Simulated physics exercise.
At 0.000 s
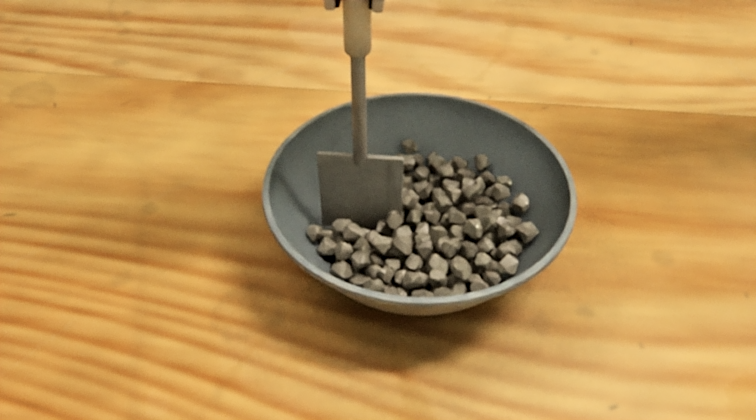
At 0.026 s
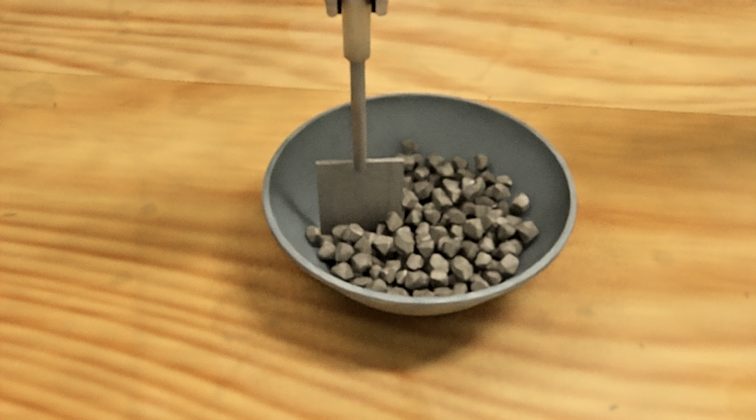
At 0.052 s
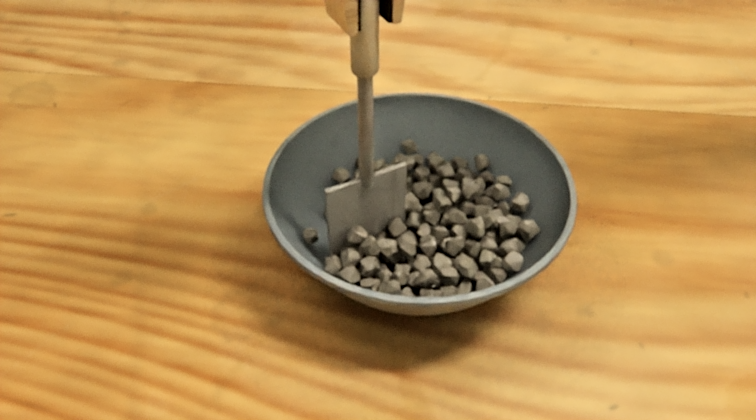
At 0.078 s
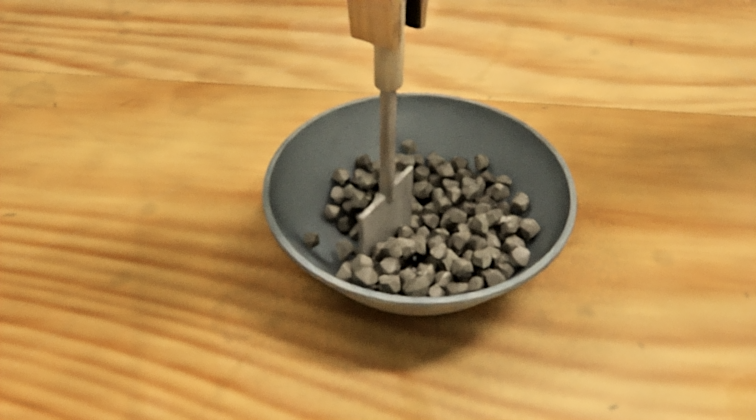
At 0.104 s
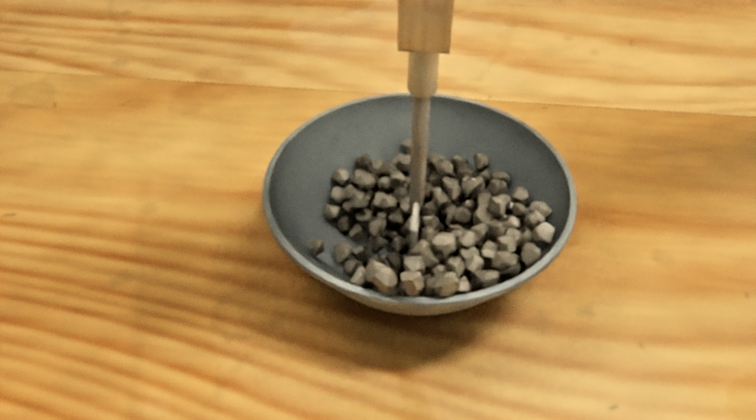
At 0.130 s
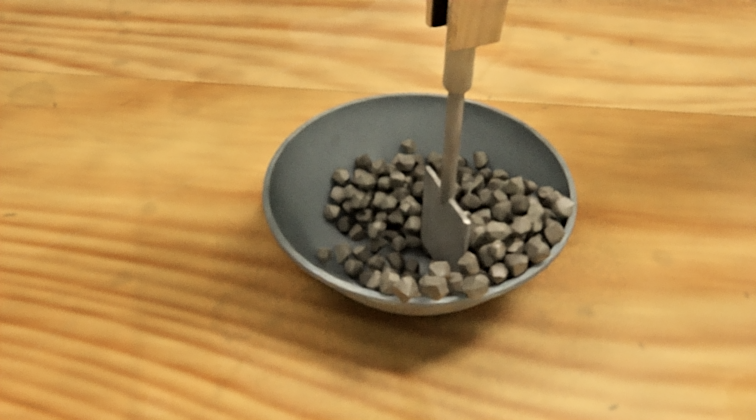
A flat metal paddle turning as it sweeps from left to right through grey pebbles in a bowl on a wooden table.
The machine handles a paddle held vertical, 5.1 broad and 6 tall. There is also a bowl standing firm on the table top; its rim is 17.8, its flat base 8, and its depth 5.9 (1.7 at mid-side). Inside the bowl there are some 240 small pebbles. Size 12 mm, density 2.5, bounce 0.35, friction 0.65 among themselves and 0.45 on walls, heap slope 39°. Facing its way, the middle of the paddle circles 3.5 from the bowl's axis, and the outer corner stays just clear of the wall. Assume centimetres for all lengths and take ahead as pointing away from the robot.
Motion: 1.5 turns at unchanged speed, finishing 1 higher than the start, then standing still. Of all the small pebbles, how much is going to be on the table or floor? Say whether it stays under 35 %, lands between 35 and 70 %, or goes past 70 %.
It lands between 35 and 70 %.
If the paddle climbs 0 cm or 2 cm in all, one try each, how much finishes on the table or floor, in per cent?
That gives about 50 per cent and 40 per cent, in order.
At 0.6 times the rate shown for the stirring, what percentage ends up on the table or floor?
Close to 25 in a hundred.
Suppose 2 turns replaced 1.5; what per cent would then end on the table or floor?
50 %.
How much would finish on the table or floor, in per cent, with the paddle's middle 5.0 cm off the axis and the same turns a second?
Then about 10 per cent.
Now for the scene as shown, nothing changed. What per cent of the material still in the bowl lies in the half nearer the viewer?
Some 55 per cent.
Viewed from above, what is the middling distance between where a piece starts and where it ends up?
Roughly 11 cm.
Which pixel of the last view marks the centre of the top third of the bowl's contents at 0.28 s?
The upper third is centred close to (386, 123).
After 0.28 s, 279° round, highest piece 10 above the table; 181 in the bowl, 13 on the table or floor, 46 in flight or on the tool.
After 0.43 s, 78° round, highest piece 9 above the table; 143 in the bowl, 73 on the table or floor, 24 in flight or on the tool.
After 0.70 s, 180° round, highest piece 4 above the table; 127 in the bowl, 112 on the table or floor, 1 in flight or on the tool.
After 1.40 s, 180° round, highest piece 4 above the table; 127 in the bowl, 113 on the table or floor.
At rest, 127 in the bowl, 113 on the table or floor. That is 47 % on the table or floor.
